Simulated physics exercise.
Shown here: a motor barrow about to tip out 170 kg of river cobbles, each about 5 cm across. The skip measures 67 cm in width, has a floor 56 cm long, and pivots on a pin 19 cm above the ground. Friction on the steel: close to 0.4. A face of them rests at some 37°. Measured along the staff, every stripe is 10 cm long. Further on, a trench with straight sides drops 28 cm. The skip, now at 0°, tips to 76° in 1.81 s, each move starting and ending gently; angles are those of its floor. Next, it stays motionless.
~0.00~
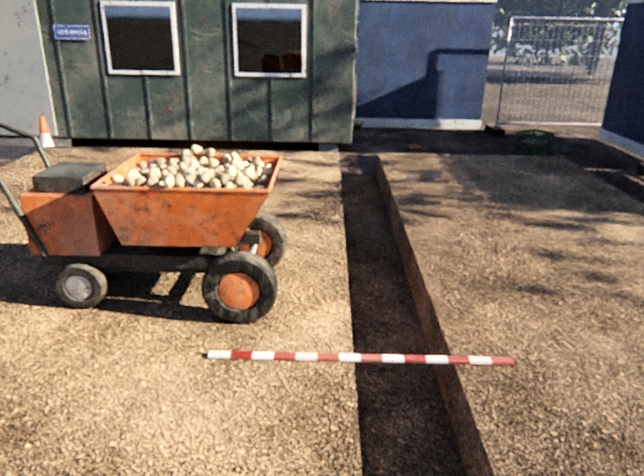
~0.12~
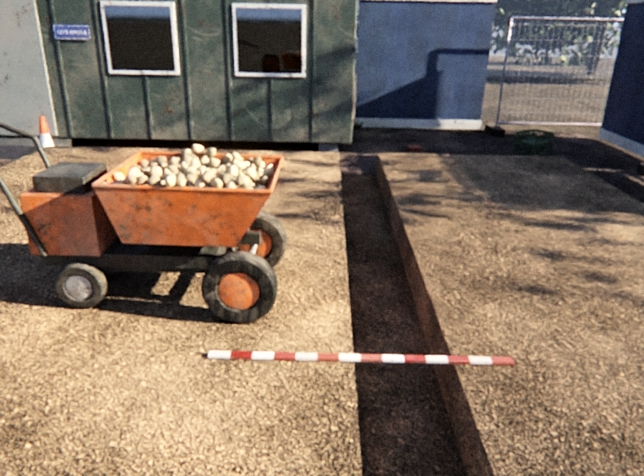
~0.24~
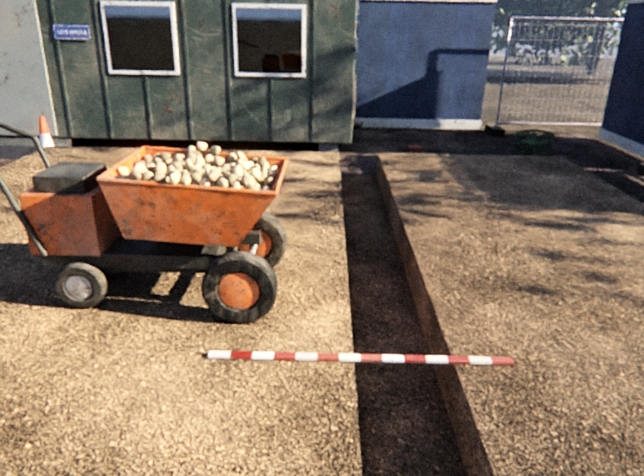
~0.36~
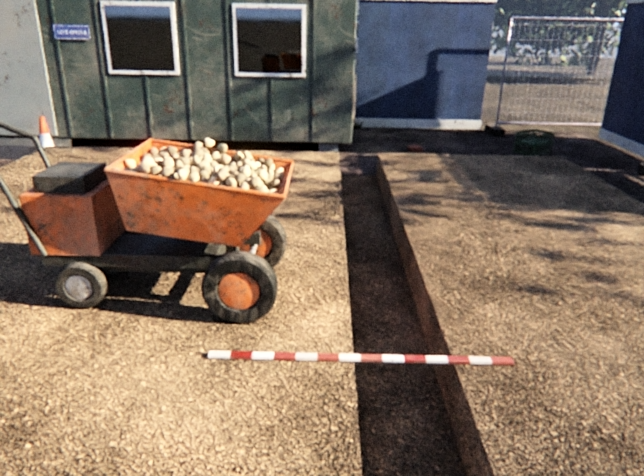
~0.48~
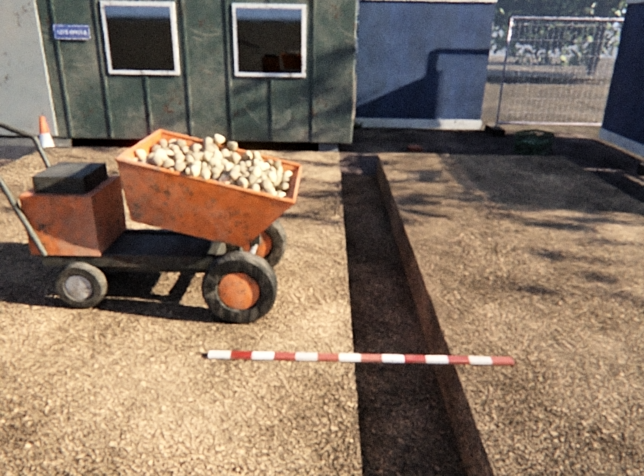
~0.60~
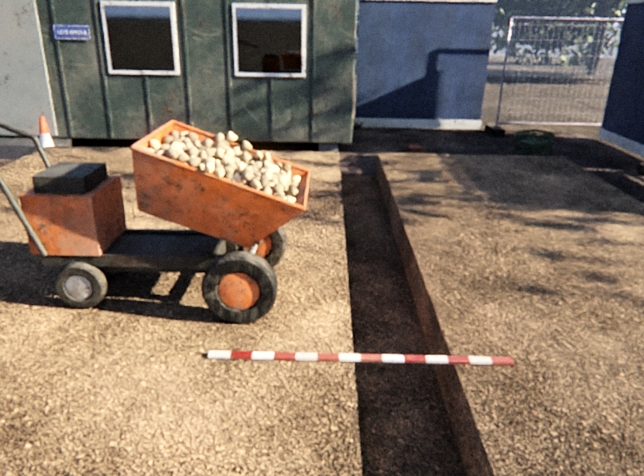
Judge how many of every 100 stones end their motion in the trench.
I would put it near 100 out of 100.
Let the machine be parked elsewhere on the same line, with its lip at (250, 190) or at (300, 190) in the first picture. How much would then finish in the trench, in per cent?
Around 95% for the first place and 95% for the second.
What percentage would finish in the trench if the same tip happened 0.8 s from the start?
Then some 100 per cent would.
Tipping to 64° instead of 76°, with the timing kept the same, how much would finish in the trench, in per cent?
In that case near 70 per cent.
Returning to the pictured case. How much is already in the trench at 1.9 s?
At that moment: Approx. 55 %.
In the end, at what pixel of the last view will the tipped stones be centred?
Resting centre: About (387, 323).
After 1.4 s the floor is at 64°; 96 % in the skip, 4 % in the trench; the foremost stones are at (380, 304).
After 1.9 s the floor is at 76°; 43 % in the skip, 57 % in the trench; the foremost stones are at (424, 335).
After 2.3 s the floor is at 76°; 21 % in the skip, 79 % in the trench; the foremost stones are at (427, 345).
After 4.2 s the floor is at 76°; 0 % in the skip, 100 % in the trench; the foremost stones are at (427, 345).
